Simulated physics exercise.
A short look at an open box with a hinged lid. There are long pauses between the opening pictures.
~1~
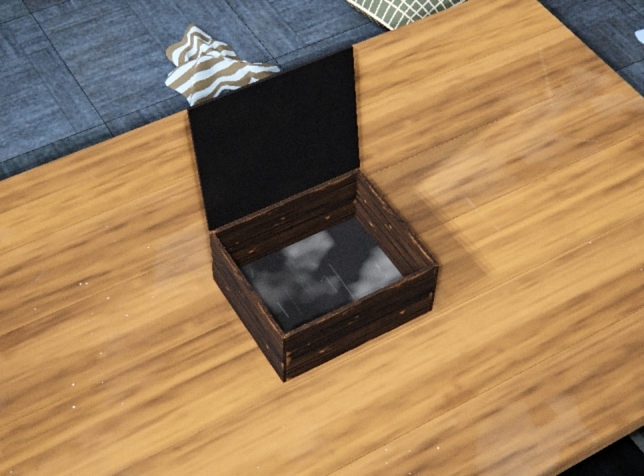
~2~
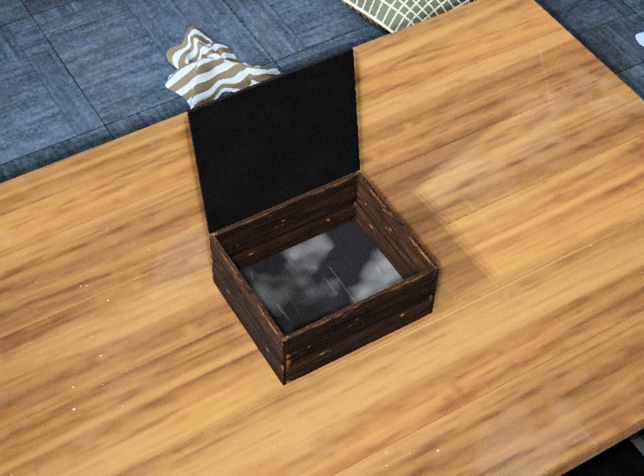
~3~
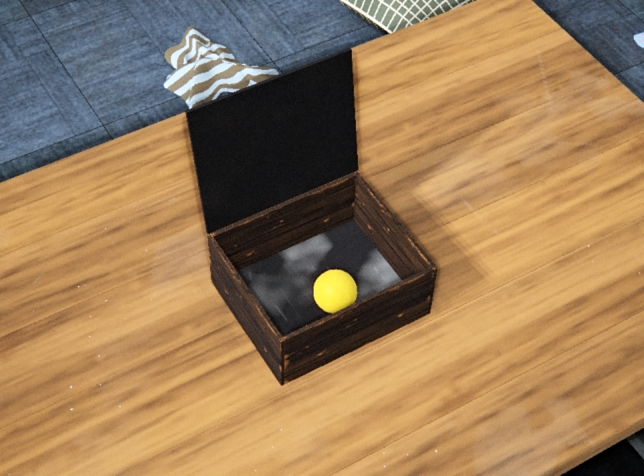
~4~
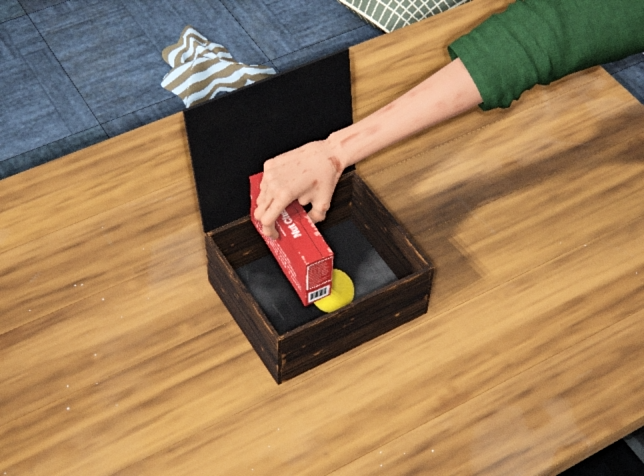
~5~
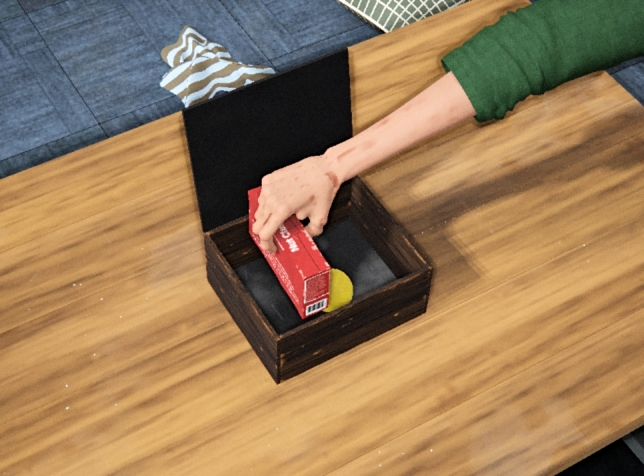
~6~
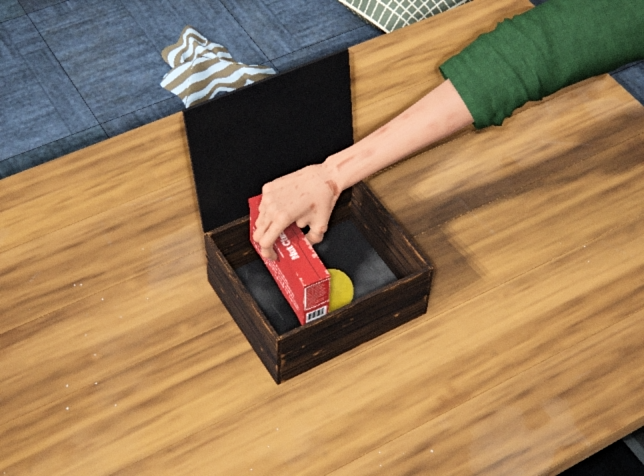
At the start, an open dark wooden box with its lid raised sits empty on a wooden table. A round yellow object then appears inside it. Later, a hand in a green sleeve holds a red packet in the box beside the yellow object, lowering it slightly.
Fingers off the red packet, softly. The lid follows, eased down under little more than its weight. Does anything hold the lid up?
As it turns out, it shuts flat.
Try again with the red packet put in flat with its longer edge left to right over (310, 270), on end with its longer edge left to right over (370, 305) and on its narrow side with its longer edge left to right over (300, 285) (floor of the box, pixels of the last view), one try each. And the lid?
First, it closes; second, it is held up; third, it sits on the rim.
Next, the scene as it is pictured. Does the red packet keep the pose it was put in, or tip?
It stays as placed.
Then, 0.90 s after the last picture, lid starting down; red packet slid a little near (288, 286).
Then, 1.50 s after the last picture, lid 67° above the rim; red packet slid a little near (288, 286).
Then, 1.80 s after the last picture, lid 33° above the rim; red packet slid a little near (288, 286).
Then, 2.00 s after the last picture, lid 3° above the rim; red packet slid a little near (288, 286).
At rest, lid shut; moved from the start, red packet; yellow lemon in place. Seen from the same camera at the end, red packet near (288, 286).
